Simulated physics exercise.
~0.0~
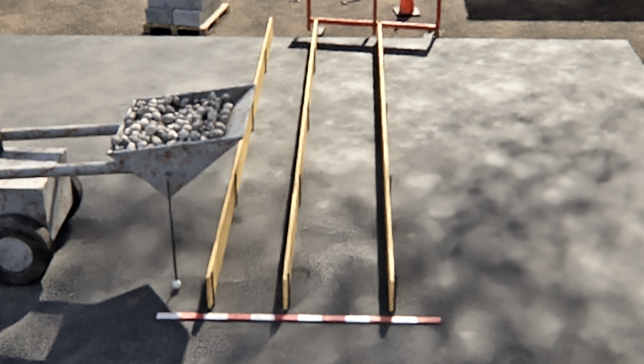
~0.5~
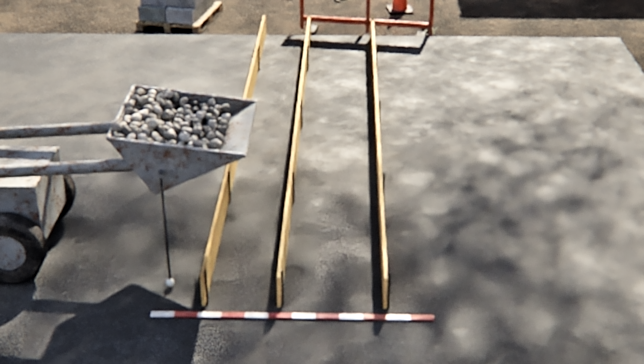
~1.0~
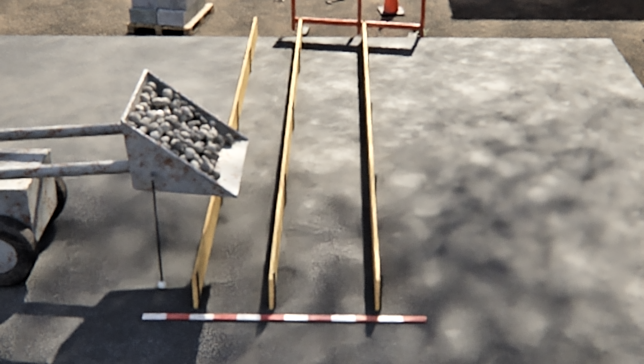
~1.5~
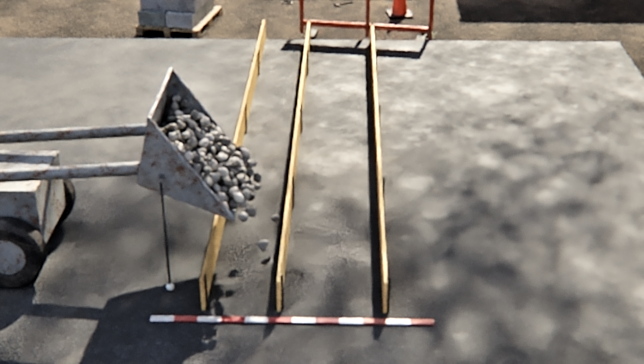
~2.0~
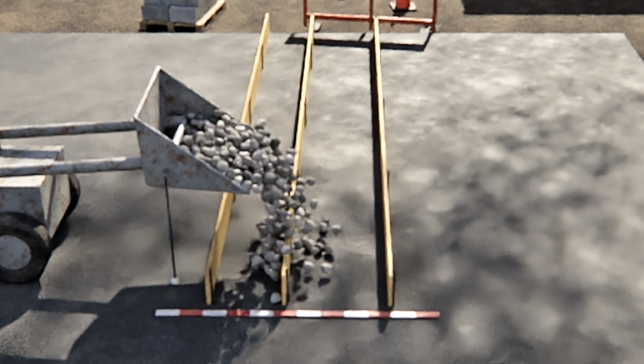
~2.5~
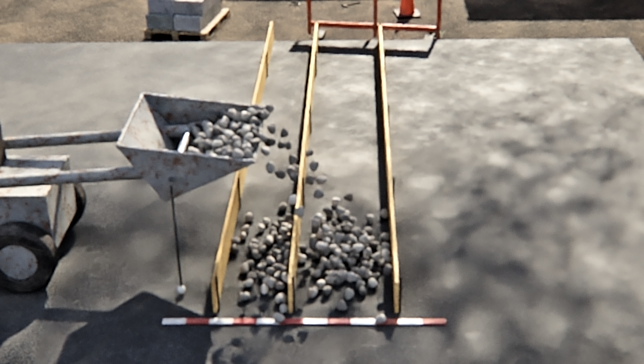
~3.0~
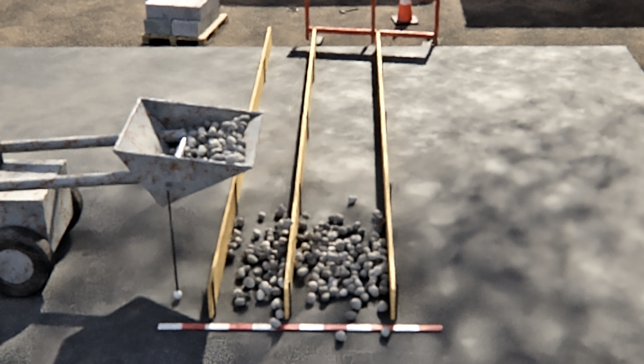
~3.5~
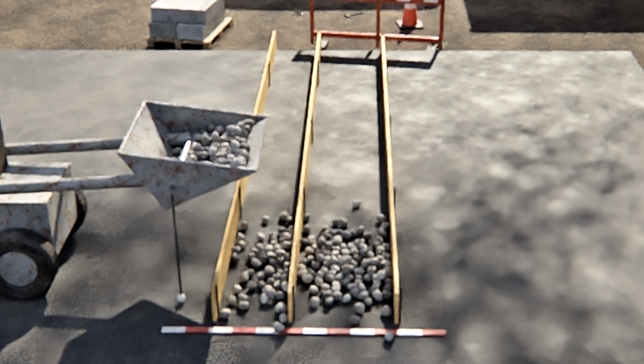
On a paved yard, a loader bucket tips some cobbles between wooden boards, then levels back.
